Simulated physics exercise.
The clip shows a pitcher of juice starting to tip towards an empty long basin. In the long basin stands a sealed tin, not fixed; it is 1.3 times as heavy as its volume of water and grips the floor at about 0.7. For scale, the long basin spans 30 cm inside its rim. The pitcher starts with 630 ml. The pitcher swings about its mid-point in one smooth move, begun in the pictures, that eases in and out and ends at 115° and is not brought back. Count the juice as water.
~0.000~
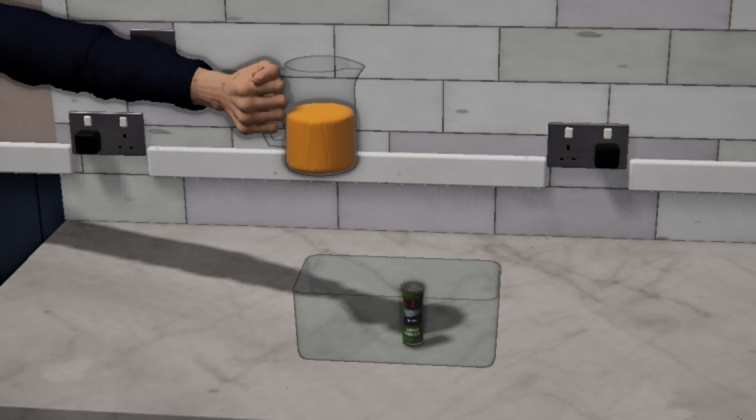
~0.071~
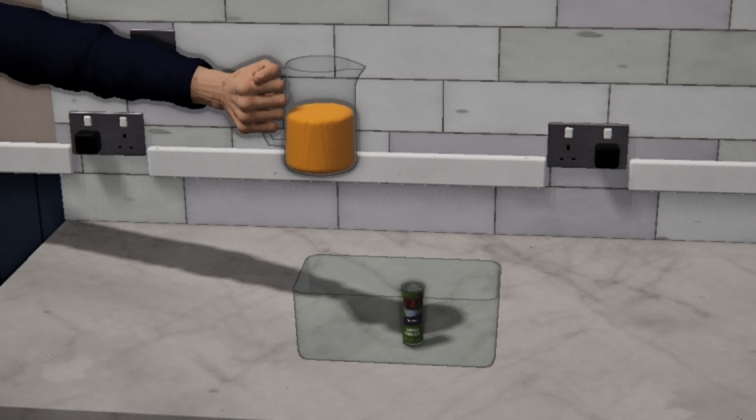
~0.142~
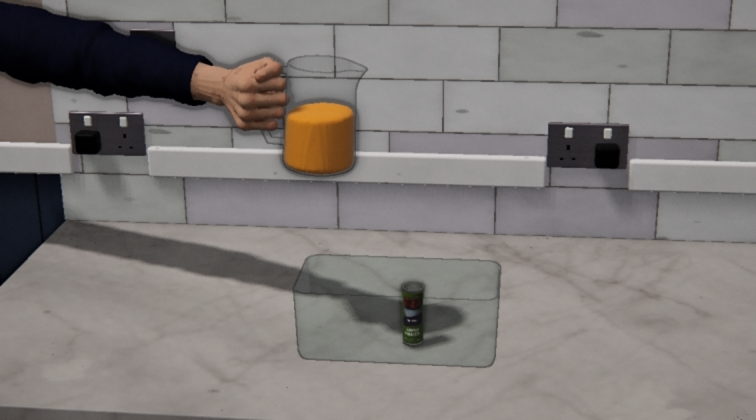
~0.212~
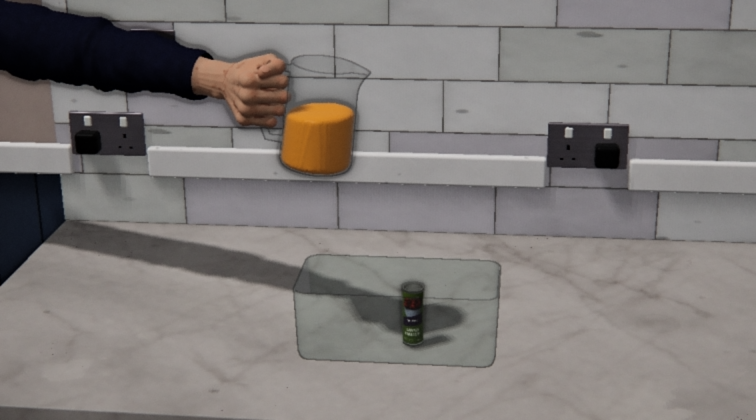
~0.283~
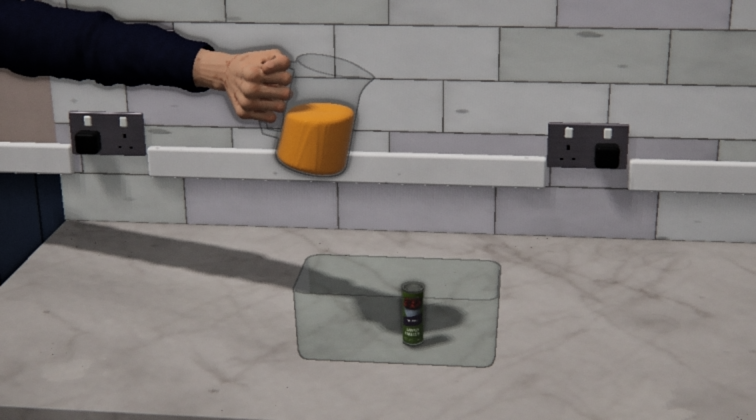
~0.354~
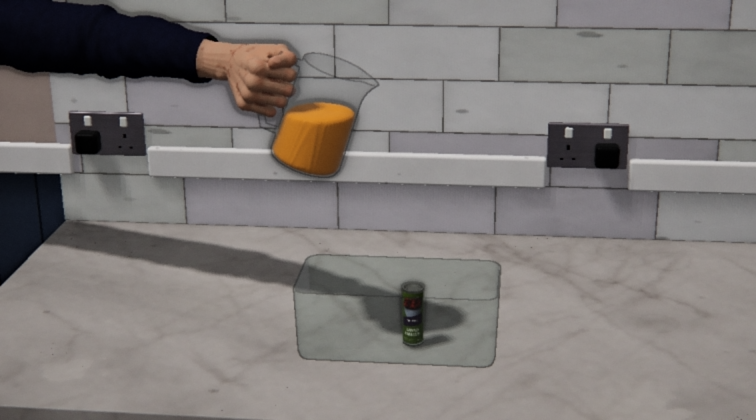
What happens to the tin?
The tin keeps standing.
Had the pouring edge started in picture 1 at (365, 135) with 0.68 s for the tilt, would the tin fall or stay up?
Then it falls.
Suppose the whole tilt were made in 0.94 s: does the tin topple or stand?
Then it remains upright.
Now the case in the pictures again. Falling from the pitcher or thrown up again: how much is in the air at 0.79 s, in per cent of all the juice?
About 3 per cent.
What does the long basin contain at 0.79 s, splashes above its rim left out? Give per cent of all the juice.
Near 0 in a hundred.
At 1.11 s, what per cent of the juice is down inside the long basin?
About 26 per cent.
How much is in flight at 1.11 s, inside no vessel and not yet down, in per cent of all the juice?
Some 36 per cent.
After 0.79 s the tilt is 76° and 97 per cent is still to pour; the tin stands where it began.
After 1.11 s the tilt is 109° and 37 per cent is still to pour; the tin stands where it began.
After 1.45 s the tilt is 115° and 1 per cent is still to pour; the tin stands where it began.
After 1.81 s the tilt is 115° and 0 per cent is still to pour; the tin stands where it began.
In the end the tin stands where it began.
